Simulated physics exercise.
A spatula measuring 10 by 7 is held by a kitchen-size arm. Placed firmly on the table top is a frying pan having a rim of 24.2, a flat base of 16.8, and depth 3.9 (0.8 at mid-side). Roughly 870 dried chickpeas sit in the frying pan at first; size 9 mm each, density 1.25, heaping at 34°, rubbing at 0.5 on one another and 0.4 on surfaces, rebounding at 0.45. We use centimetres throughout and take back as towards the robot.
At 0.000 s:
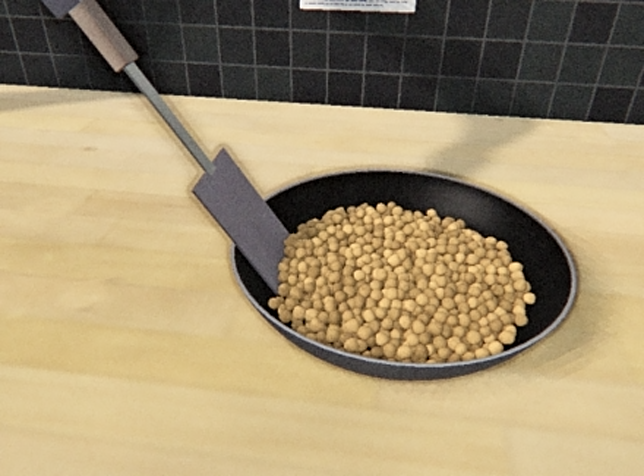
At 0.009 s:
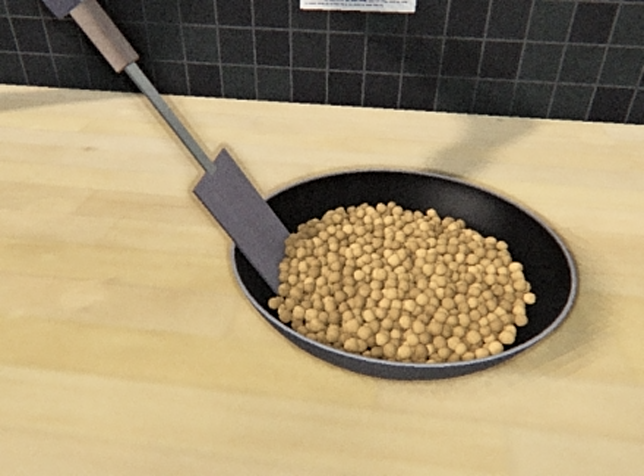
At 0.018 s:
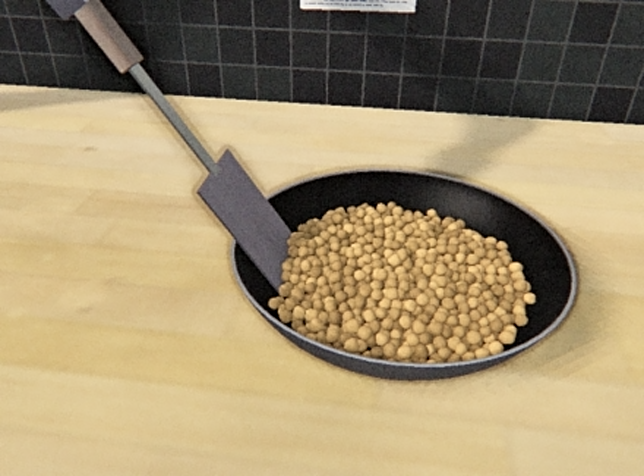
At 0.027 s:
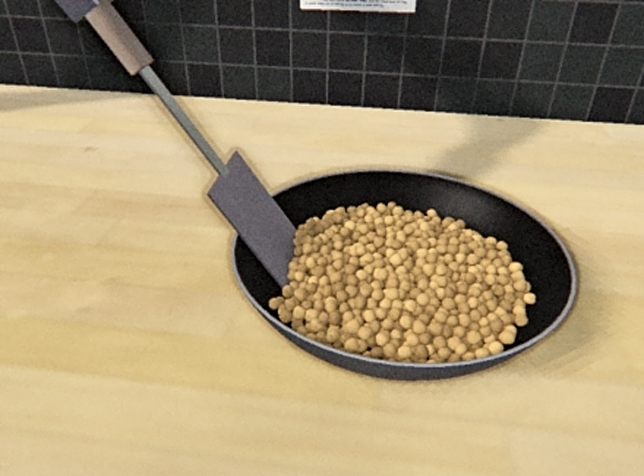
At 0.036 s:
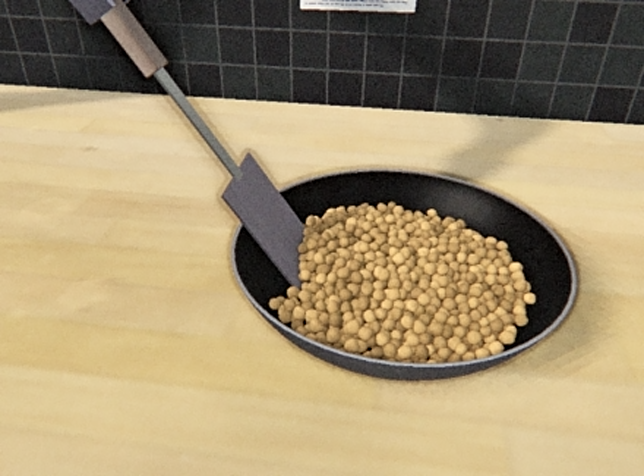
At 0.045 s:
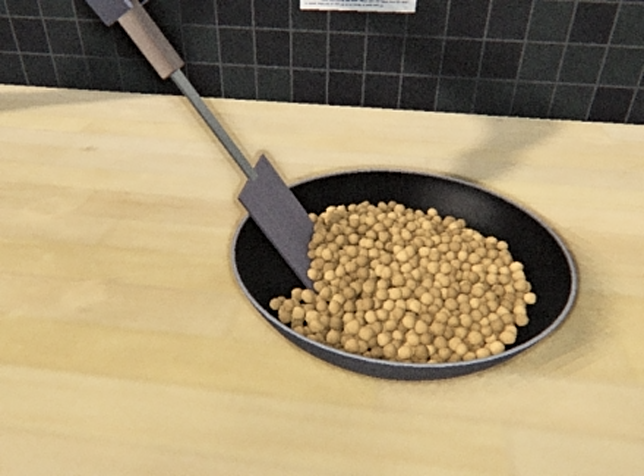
A gray spatula sliding slowly to the right through the left edge of a chickpea heap in a dark frying pan.
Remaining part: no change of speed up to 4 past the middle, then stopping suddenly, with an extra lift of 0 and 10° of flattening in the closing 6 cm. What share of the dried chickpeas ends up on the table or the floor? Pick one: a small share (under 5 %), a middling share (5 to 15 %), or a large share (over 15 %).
A small share.
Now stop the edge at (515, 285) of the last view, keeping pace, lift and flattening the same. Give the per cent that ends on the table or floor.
The share ending on the table or floor is about 25 per cent.
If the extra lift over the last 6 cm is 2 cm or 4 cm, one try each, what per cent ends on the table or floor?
Roughly 10 % and then 15 %.
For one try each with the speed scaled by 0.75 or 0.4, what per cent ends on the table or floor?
Near 0 and near 0 percent respectively.
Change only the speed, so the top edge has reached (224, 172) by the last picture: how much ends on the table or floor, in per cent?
0 %.
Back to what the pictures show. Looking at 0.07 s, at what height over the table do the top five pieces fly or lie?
5 cm.
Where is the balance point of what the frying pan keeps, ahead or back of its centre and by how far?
4.0 cm ahead.
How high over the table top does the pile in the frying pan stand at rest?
Some 5.0 cm above the table.
After 0.07 s, sloping 56°, highest piece 6 above the table; 867 in the frying pan.
After 0.09 s, sloping 52°, highest piece 7 above the table; 867 in the frying pan.
After 0.30 s, sloping 46°, highest piece 5 above the table; 849 in the frying pan, 17 on the table or floor, 1 on the blade or in flight.
After 1.35 s, sloping 46°, highest piece 5 above the table; 848 in the frying pan, 19 on the table or floor.
In the end, 848 in the frying pan, 19 on the table or floor. That is 2 % on the table or floor.
